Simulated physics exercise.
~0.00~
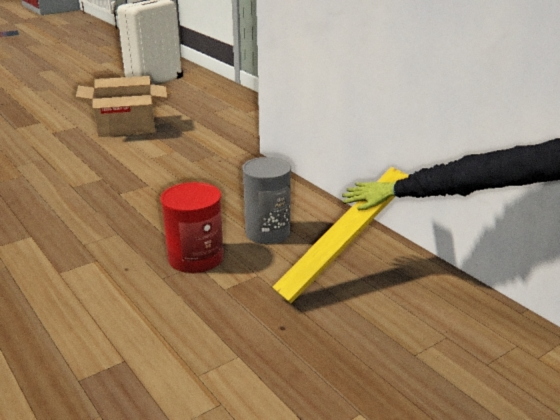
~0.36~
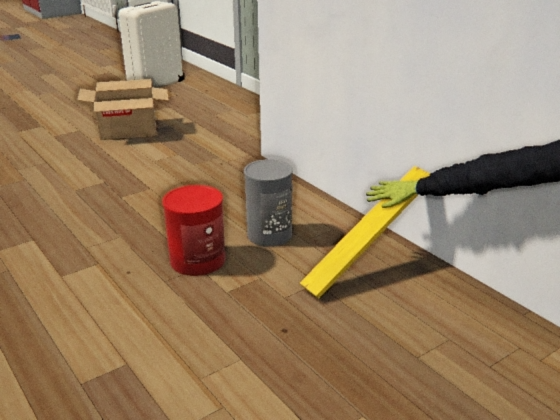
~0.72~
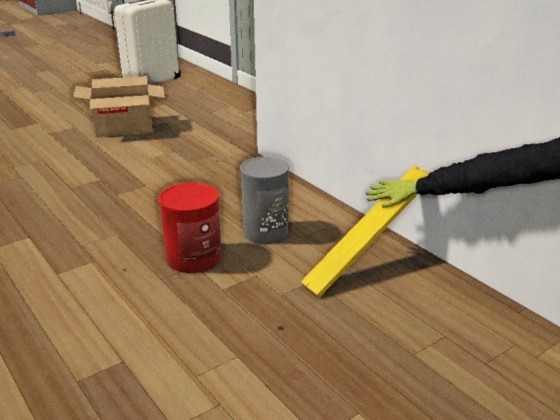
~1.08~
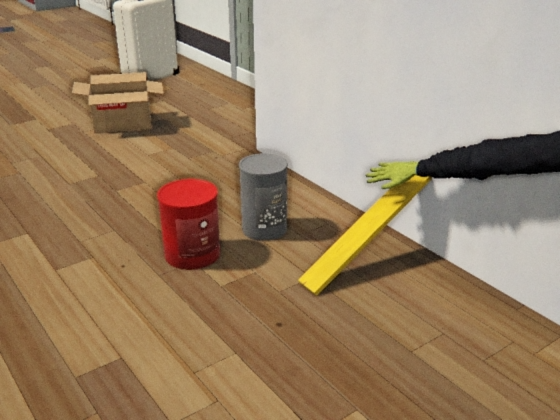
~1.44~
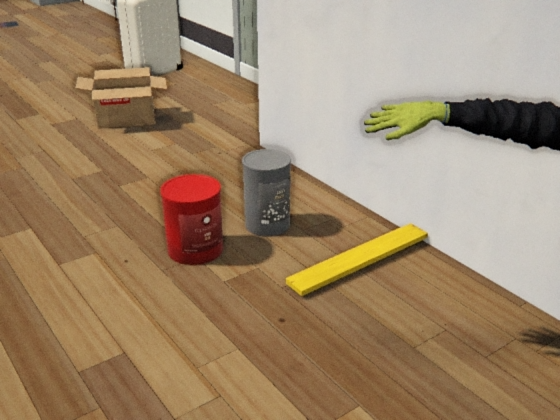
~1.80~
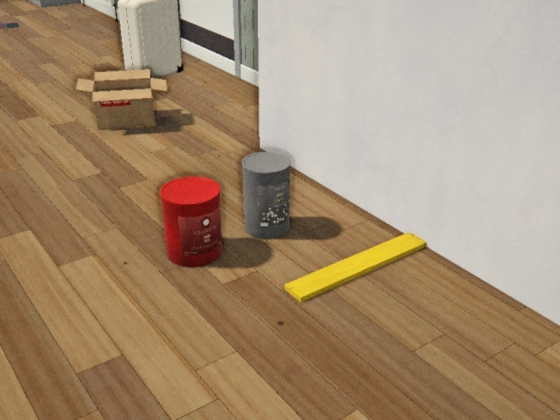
A long yellow plank slants between a wooden floor and a white wall, held near its top by a green-gloved hand in a dark sleeve reaching from the right. The slightly swaying view looks down on a red pail and a grey pail left of the plank, with an open cardboard box and a pale suitcase farther back. The hand shifts the plank a little to the right and steadies it against the wall. Then the hand lets go and draws back, and the plank slips down. It ends flat on the floor, both pails unmoved and the arm gone.
